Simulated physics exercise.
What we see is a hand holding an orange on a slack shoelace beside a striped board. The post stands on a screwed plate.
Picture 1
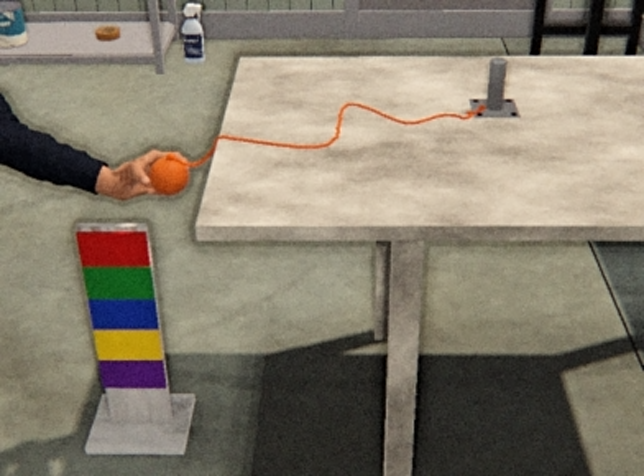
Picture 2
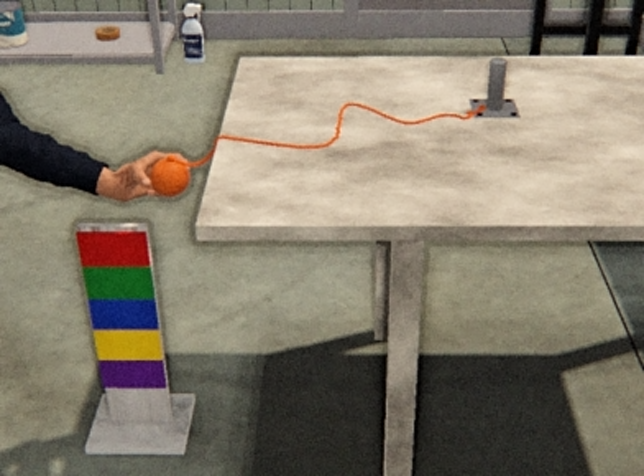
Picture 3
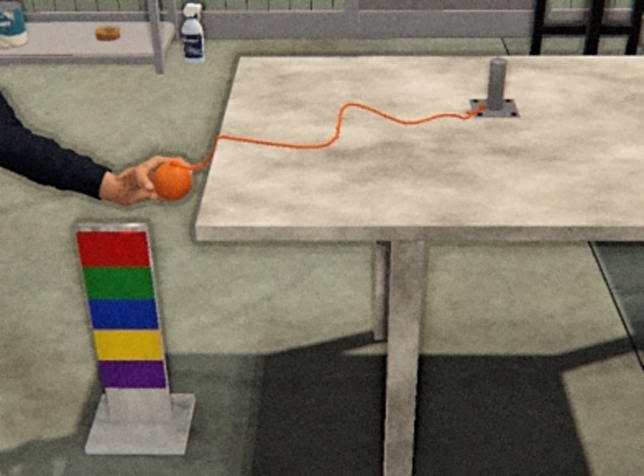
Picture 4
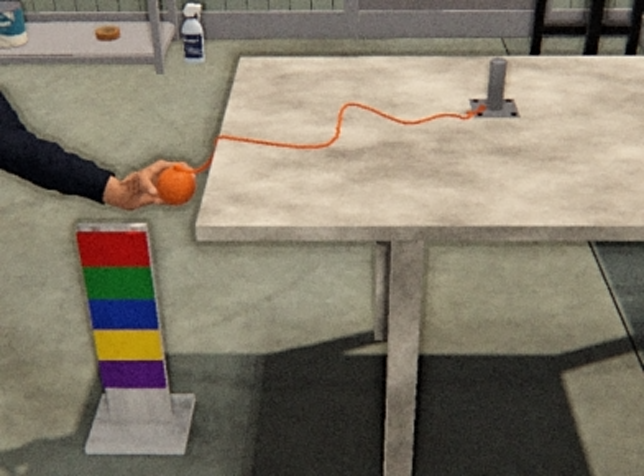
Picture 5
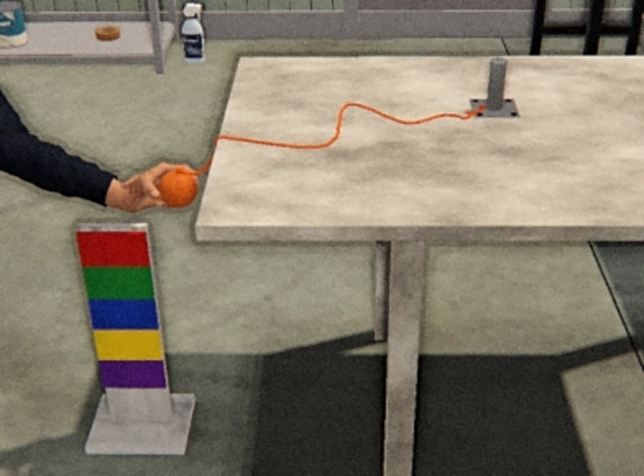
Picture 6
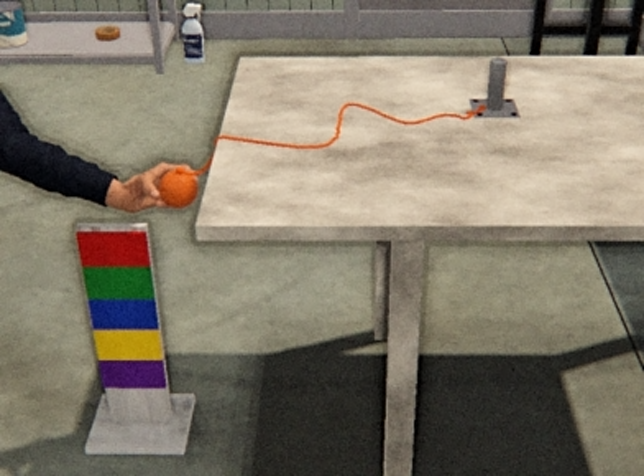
A hand holding an orange ball on a slack cord lowers it slightly beside a table.
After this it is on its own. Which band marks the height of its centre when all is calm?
The shoelace holds its middle at blue.
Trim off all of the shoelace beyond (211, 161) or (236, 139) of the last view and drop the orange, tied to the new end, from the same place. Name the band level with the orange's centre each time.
It would be green; red.
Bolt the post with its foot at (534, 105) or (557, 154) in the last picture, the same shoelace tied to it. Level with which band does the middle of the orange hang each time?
One after the other, green; green.
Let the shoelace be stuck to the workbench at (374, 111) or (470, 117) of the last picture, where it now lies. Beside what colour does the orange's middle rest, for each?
It would be green; blue.
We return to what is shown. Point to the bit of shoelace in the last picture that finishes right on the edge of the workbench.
The one at (338, 137).
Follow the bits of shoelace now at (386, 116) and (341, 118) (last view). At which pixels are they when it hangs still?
They go to (352, 117) and to (268, 124).
Soon after, orange near (214, 290); level with green.
After that, orange near (249, 298); level with blue.
In the end, orange near (233, 307); level with blue. At blue.
